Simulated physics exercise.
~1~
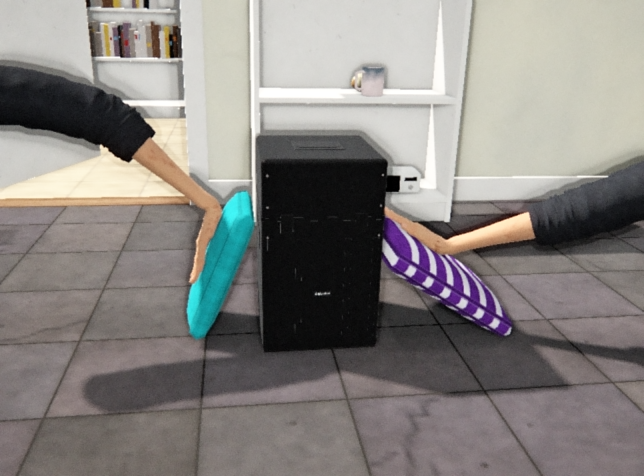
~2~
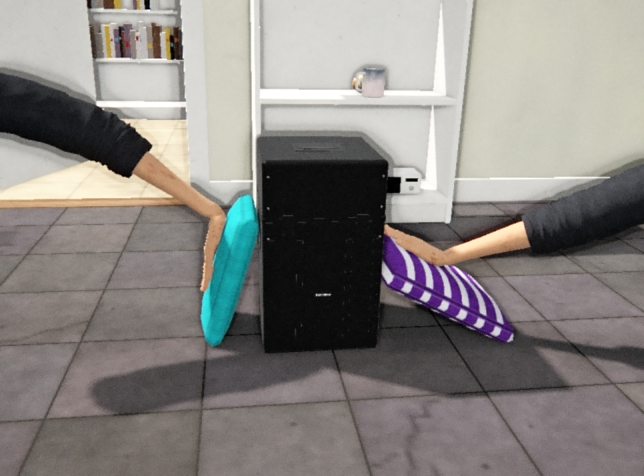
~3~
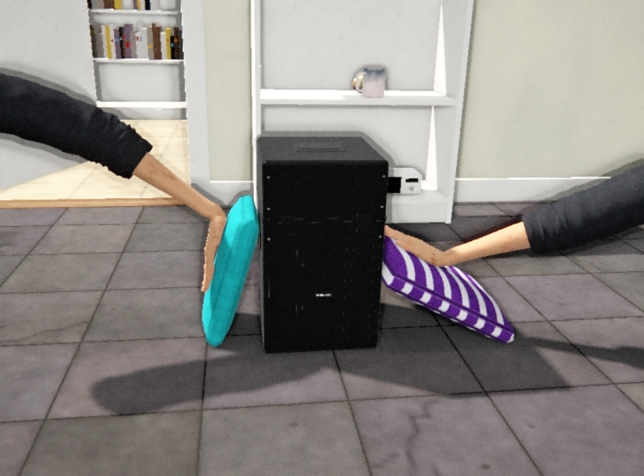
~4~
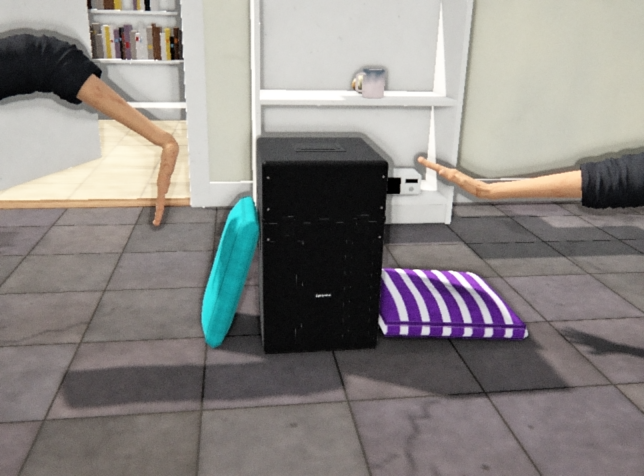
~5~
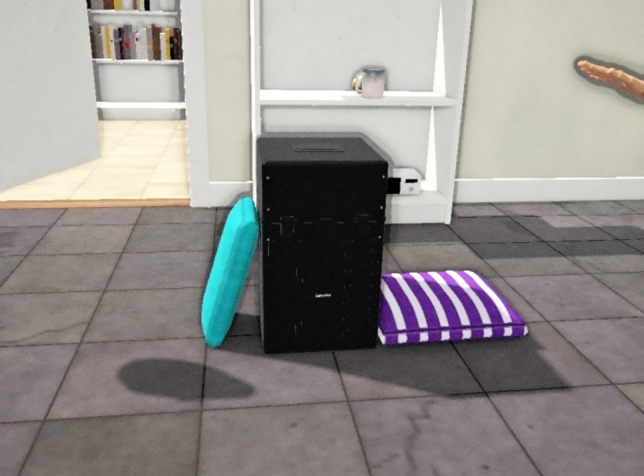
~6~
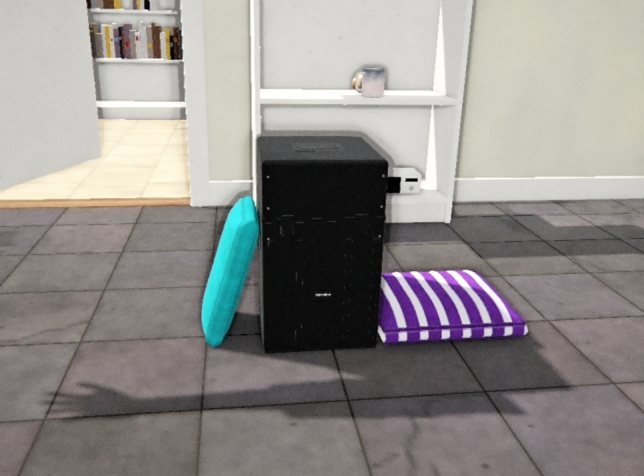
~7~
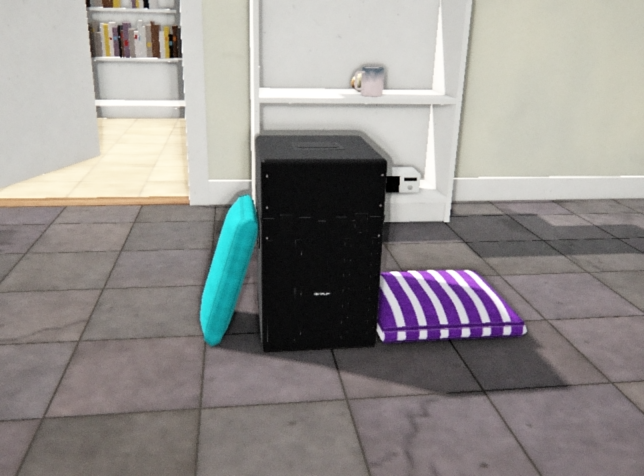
We see two hands hold a turquoise soft bag against the left side of a black chest and a striped purple cushion against its right. The hands let go and withdraw; the turquoise bag stays leaning, while the purple cushion slips down and ends flat on the floor.
